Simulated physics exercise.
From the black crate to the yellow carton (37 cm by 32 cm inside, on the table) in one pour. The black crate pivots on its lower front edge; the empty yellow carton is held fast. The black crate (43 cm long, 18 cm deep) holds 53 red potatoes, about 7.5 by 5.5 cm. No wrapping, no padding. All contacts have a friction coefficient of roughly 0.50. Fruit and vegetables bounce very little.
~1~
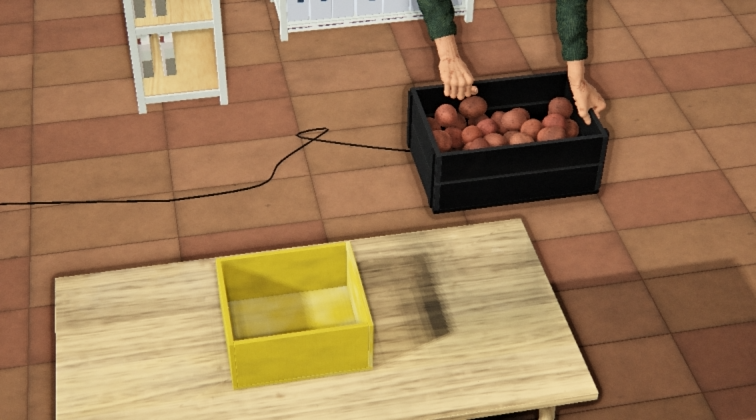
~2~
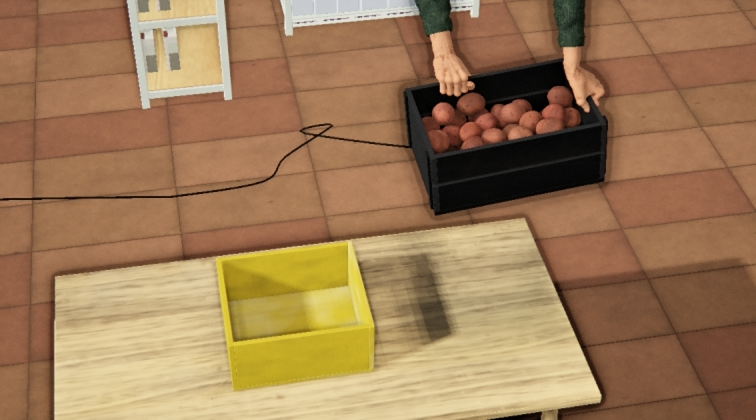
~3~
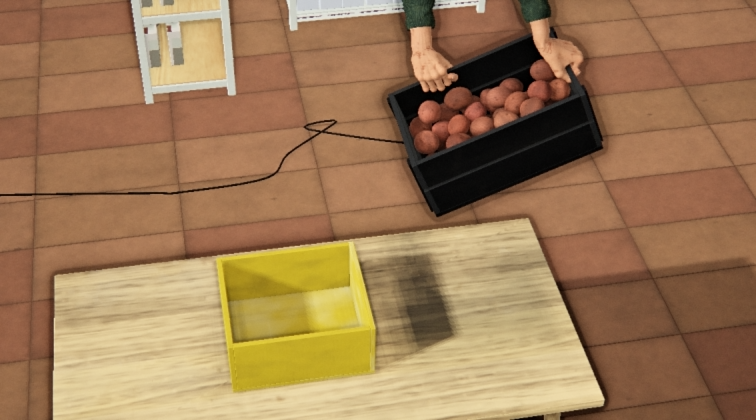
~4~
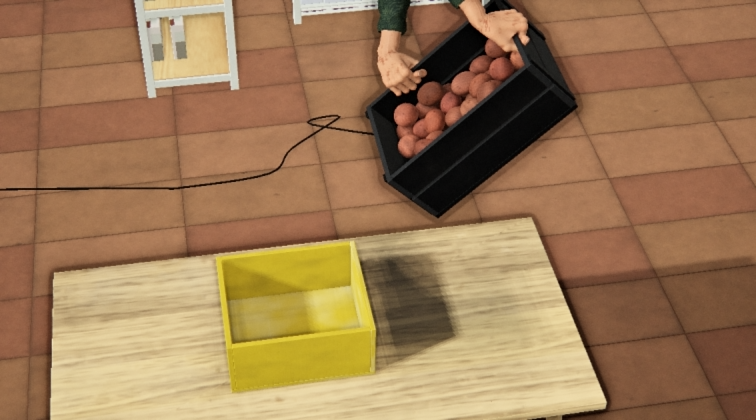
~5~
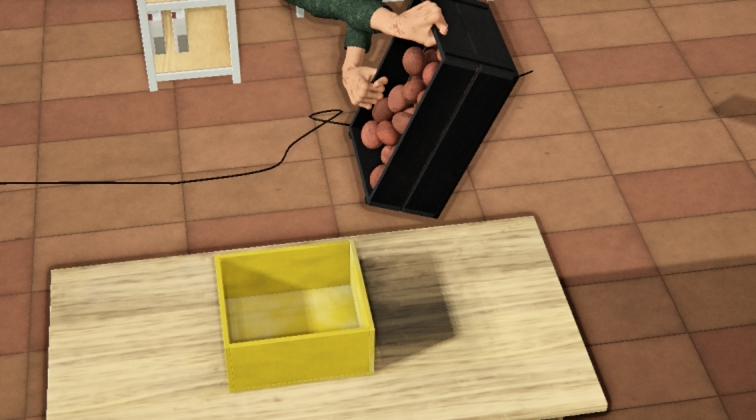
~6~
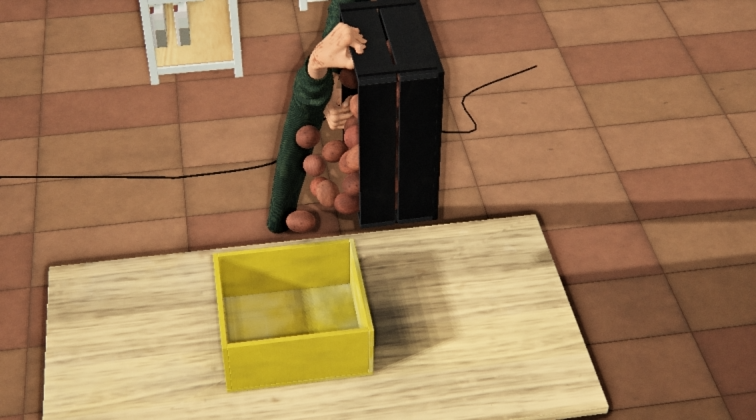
Two hands tilt a black crate onto its side, and red potatoes tumble out leftward.
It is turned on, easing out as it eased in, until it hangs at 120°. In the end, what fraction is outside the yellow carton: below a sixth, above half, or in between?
In the end under a sixth of them are outside the yellow carton.
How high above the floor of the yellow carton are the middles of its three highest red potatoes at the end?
About 12 cm.
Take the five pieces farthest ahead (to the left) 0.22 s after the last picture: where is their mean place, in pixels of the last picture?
Around (238, 308).
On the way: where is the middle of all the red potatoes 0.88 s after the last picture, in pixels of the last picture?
Around (281, 317).
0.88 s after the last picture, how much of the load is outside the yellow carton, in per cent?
Some 0 per cent by then.
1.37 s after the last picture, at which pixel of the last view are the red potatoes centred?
Near (280, 318).
Then, 0.22 s after the last picture, tilt 111°; 28 still in the black crate, 7 in the yellow carton and 18 in the air.
Then, 0.49 s after the last picture, tilt 120°; 8 still in the black crate, 35 in the yellow carton, 1 outside the yellow carton and 9 in the air.
Then, 0.88 s after the last picture, tilt 120°; 52 in the yellow carton and 1 outside the yellow carton.
Outcome (1.37 s after the last picture), 52 in the yellow carton and 1 outside the yellow carton. Asked share, 1 of 53, 2 per cent.
